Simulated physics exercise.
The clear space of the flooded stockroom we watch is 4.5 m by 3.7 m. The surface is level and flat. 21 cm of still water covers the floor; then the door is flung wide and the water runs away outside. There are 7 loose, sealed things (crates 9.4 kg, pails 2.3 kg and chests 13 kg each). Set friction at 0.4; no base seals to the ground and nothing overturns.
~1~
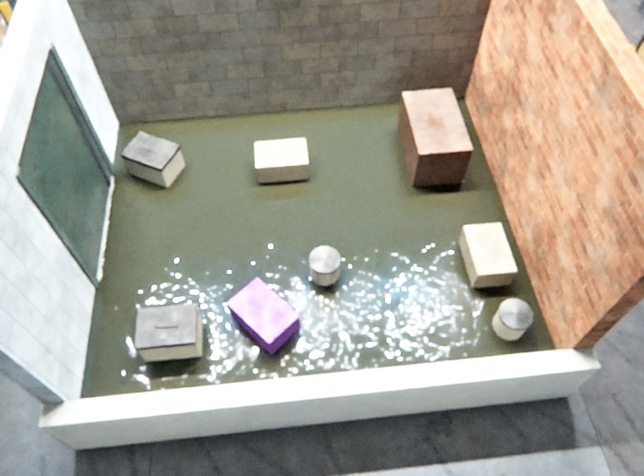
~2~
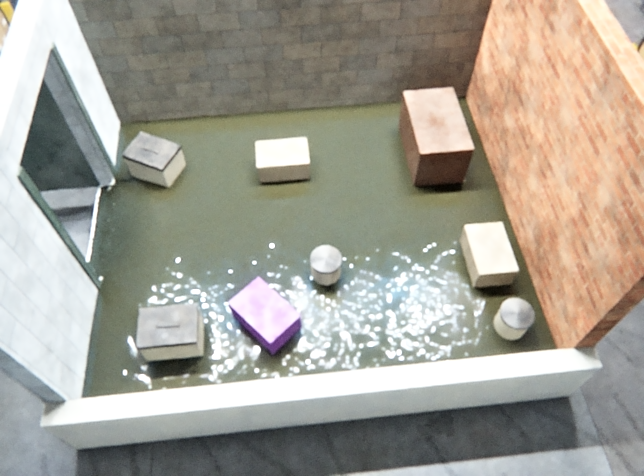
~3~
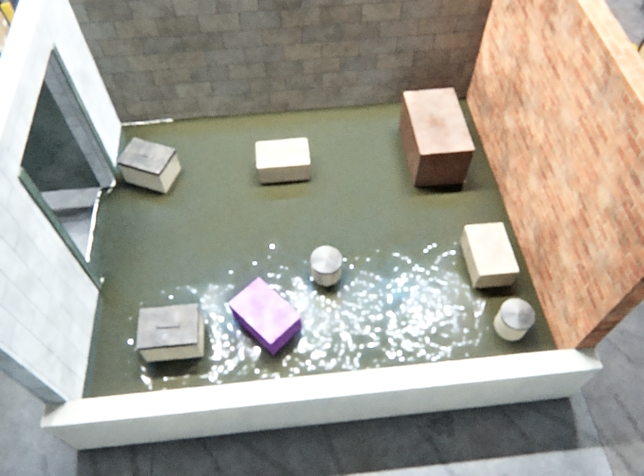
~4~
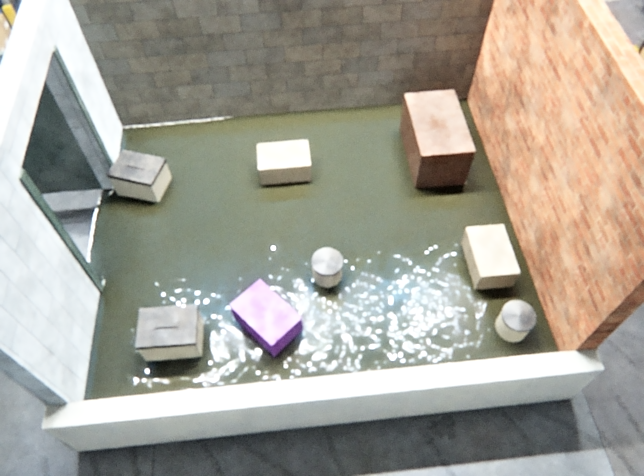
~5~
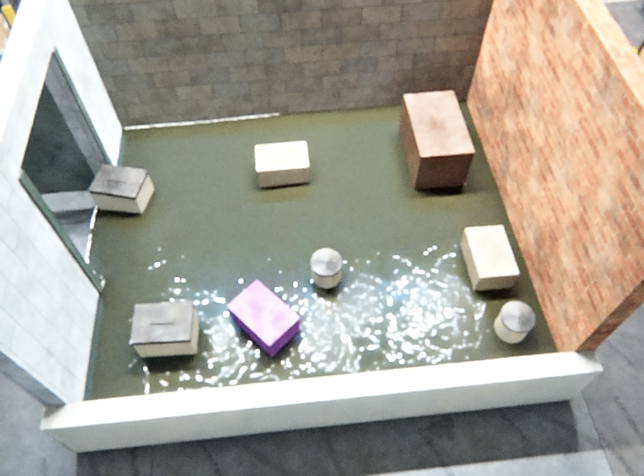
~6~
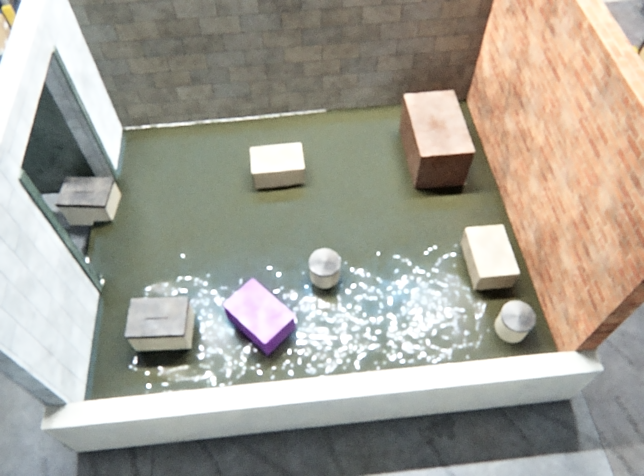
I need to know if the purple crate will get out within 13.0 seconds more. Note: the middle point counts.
The purple crate makes it out.
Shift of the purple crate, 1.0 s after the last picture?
Shift by then: About 30 cm.
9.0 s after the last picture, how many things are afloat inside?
The number is 3.
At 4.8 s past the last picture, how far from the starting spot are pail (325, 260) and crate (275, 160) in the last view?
First one 100 cm, second one 140 cm.
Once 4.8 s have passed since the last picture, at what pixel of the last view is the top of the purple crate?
By that time it sits near (163, 286).
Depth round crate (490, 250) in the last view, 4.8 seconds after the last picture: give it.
I'd say some 14 cm.
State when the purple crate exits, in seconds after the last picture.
Close to 8.0 s, I'd say.
Then, 1.0 s after the last picture the purple crate is near (237, 307), 0.3 m from its start, afloat; 1 of 7 are out; 6 afloat.
Then, 4.8 s after the last picture the purple crate is near (163, 286), 1.1 m from its start, afloat; 2 of 7 are out; 5 afloat.
Then, 9.0 s after the last picture the purple crate has gone out; 4 of 7 are out; 3 afloat.
Then, 13.0 s after the last picture the purple crate has gone out; 5 of 7 are out; 2 afloat.
